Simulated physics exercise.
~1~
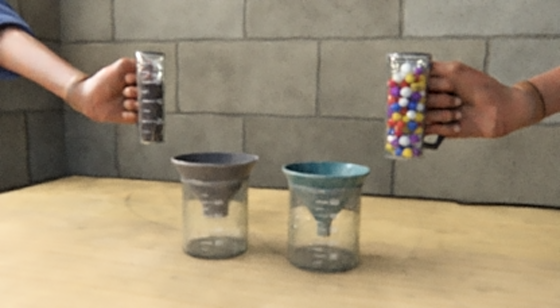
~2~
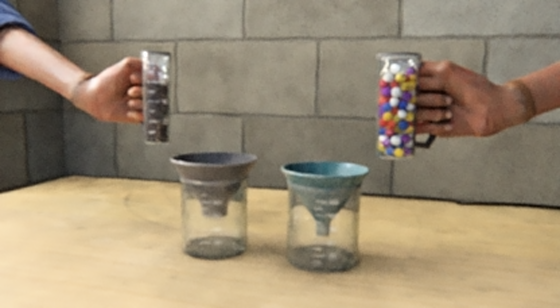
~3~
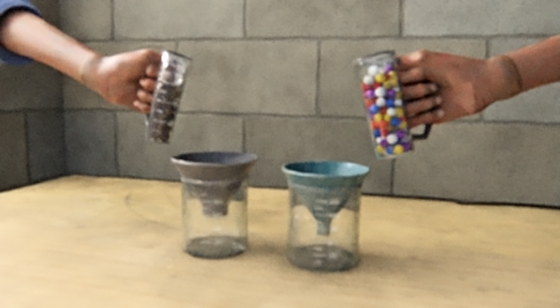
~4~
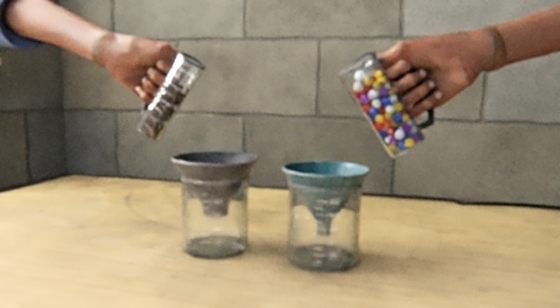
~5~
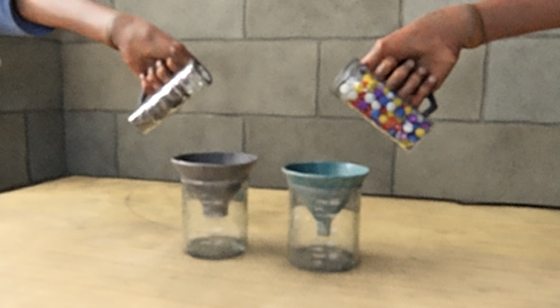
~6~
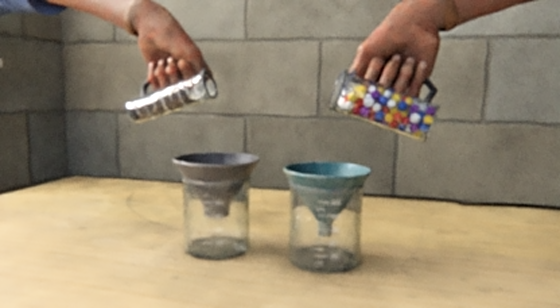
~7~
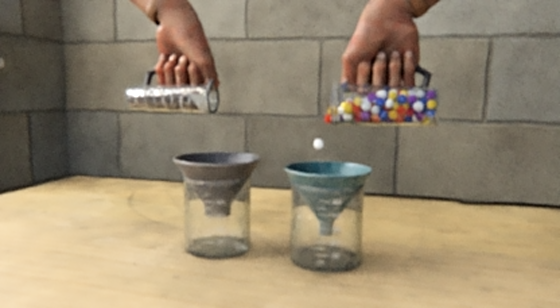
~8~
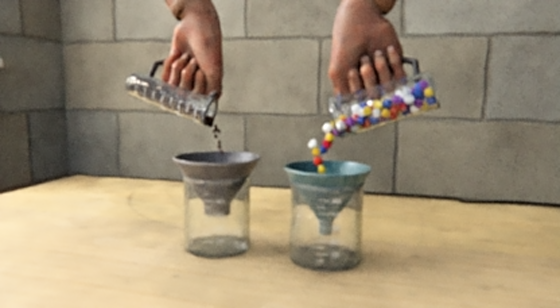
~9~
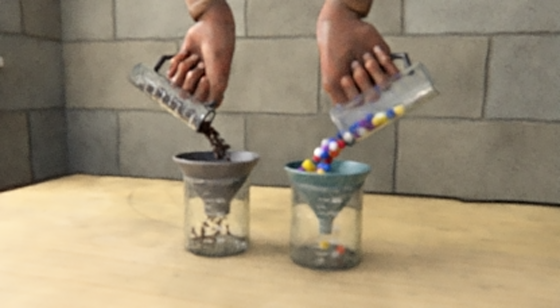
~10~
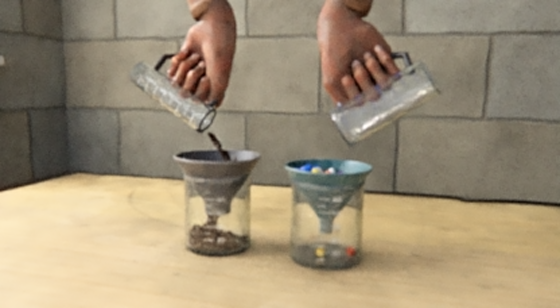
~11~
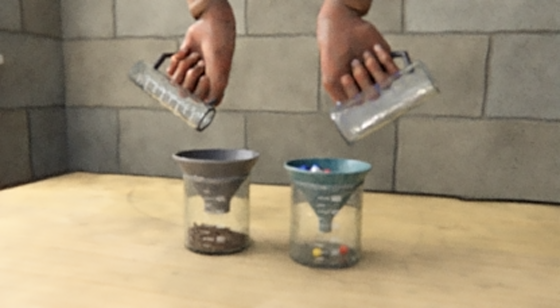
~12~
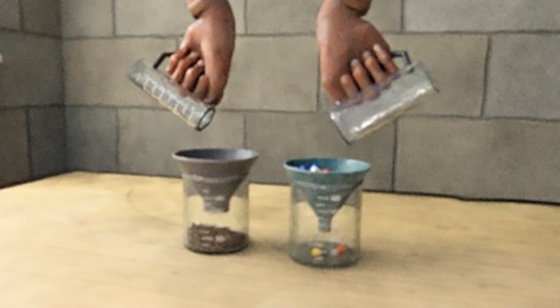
Two hands tipping cups over funnels, small dark pieces all draining into the left jar while colourful beads mostly clog the right funnel.
